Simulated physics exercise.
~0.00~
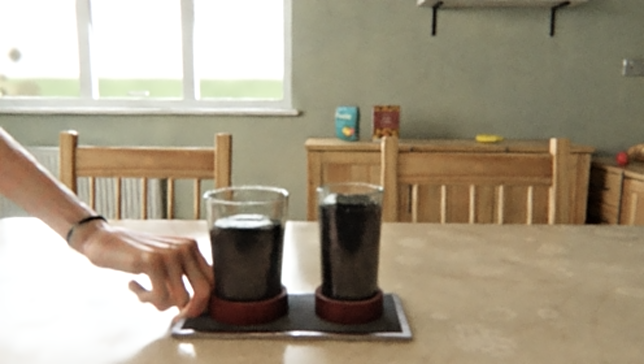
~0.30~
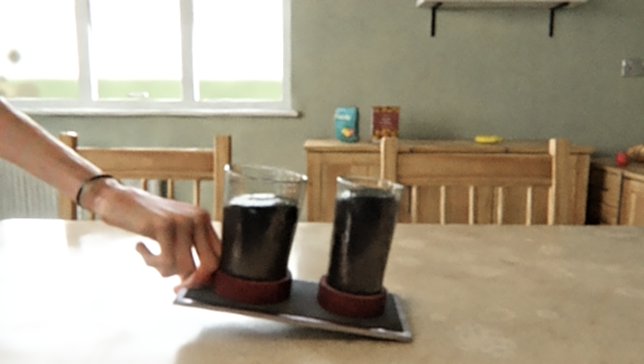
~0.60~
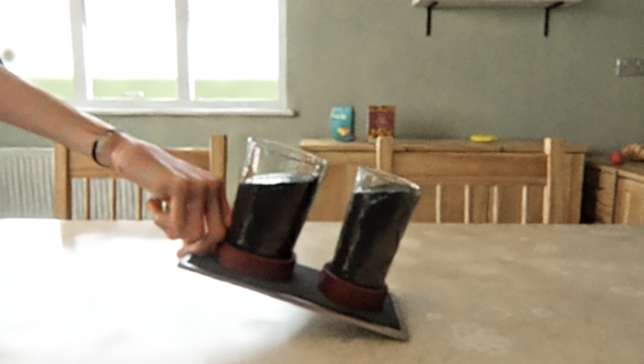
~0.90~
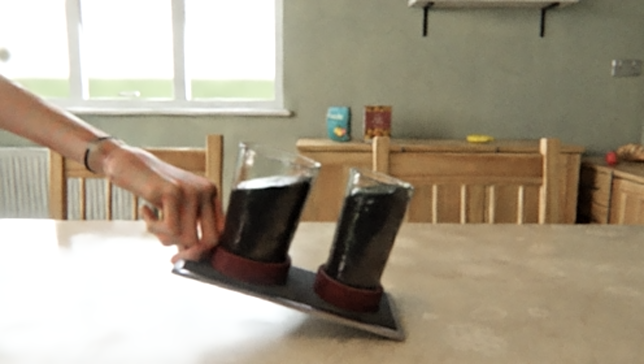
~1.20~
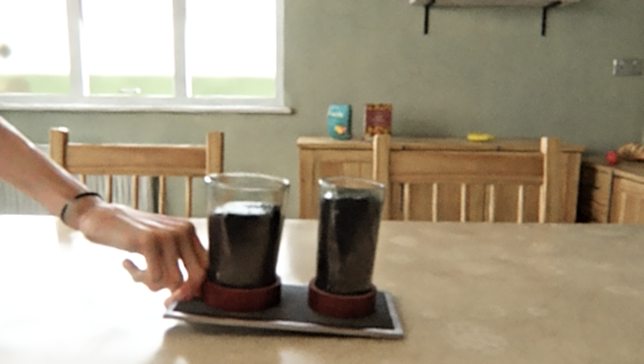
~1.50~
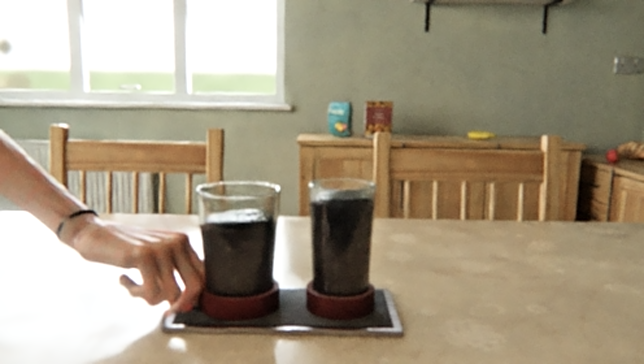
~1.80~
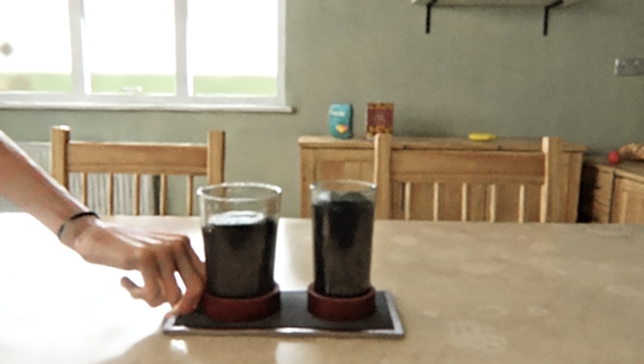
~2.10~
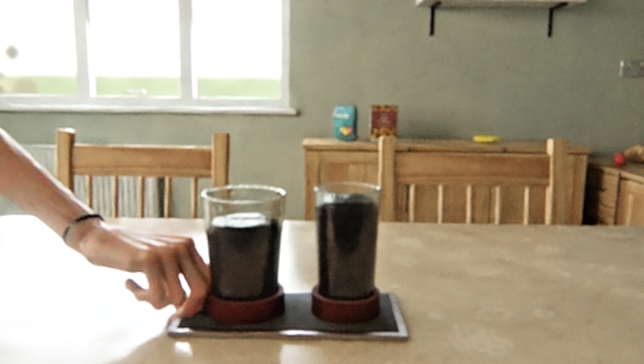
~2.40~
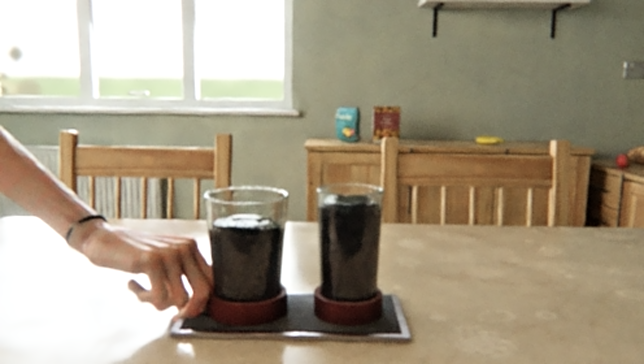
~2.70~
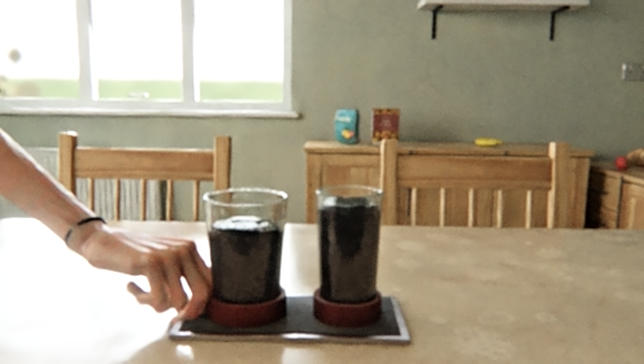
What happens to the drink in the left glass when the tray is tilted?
The dark drink slants inside the left glass but stays below the rim, and none of it spills.
